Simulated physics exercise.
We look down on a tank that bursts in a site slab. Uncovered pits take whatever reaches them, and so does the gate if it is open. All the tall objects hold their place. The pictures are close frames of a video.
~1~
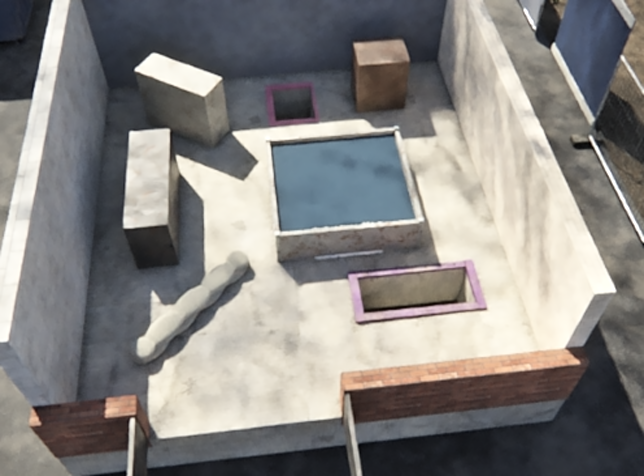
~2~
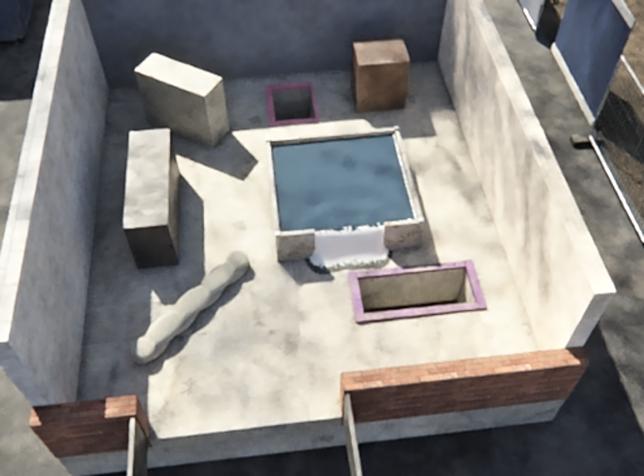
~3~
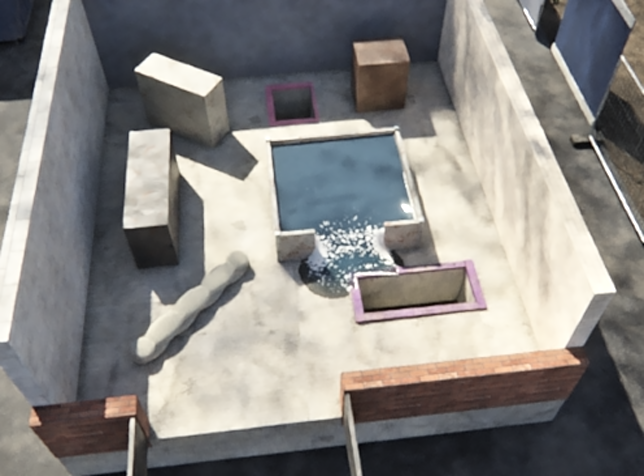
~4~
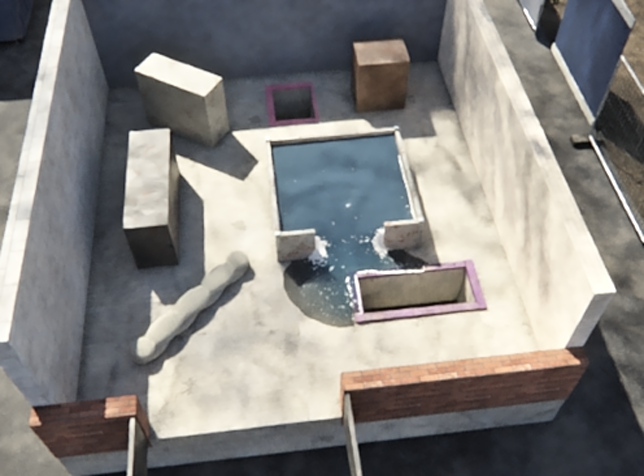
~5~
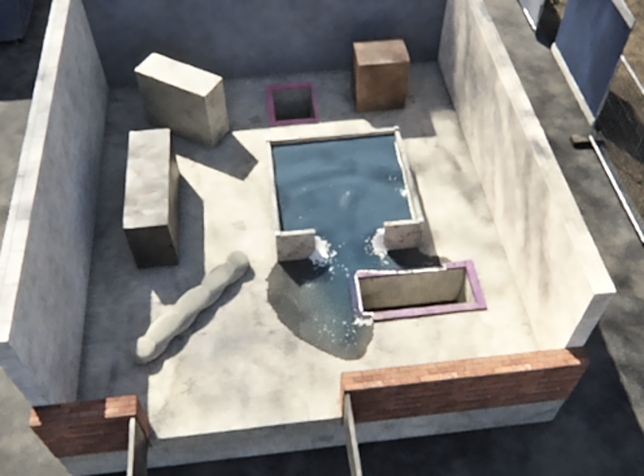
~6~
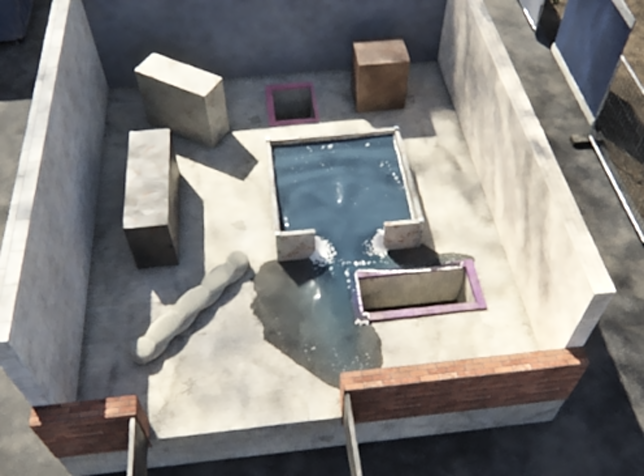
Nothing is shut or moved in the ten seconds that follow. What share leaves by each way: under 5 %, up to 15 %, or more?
The gate takes above 15 %; the purple pit takes above 15 %; the pink pit takes not even 5 %.
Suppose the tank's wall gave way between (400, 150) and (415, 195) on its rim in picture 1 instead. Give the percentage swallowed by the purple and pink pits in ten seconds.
Parts in a hundred: Purple 8, pink 12.
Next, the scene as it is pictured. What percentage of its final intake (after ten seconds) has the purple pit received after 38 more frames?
I make it 90 per cent.
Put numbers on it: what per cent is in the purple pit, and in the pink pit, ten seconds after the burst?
In turn 32 and 0 per cent.
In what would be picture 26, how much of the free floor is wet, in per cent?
I make it 30 per cent.
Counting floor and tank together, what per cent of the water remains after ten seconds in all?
About 38 per cent.
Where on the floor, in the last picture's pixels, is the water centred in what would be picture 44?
Close to (335, 243).
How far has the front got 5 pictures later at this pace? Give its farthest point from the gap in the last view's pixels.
Near (247, 409).
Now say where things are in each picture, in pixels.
In the first frame, still water in the tank at (341, 182).
In the second frame, the front is at (313, 263), out from the gap at (349, 245).
In the third frame, water pours out at (349, 246) and has run to (326, 293).
In the fourth frame, the front is at (334, 321), out from the gap at (349, 245).
In the fifth frame, water pours out at (349, 244) and has run to (353, 354).
In the sixth frame, water pours out at (349, 244) and has run to a hidden place.
A moment on, water covers 15 % of the floor; the gate 1 %, the purple pit 10 %, the pink pit 0 %.
Next, water covers 20 % of the floor; the gate 7 %, the purple pit 17 %, the pink pit 0 %.
Then, water covers 30 % of the floor; the gate 14 %, the purple pit 23 %, the pink pit 0 %.
Later, water covers 35 % of the floor; the gate 23 %, the purple pit 29 %, the pink pit 0 %.
In the end, water covers 50 % of the floor; the gate 29 %, the purple pit 32 %, the pink pit 0 %.
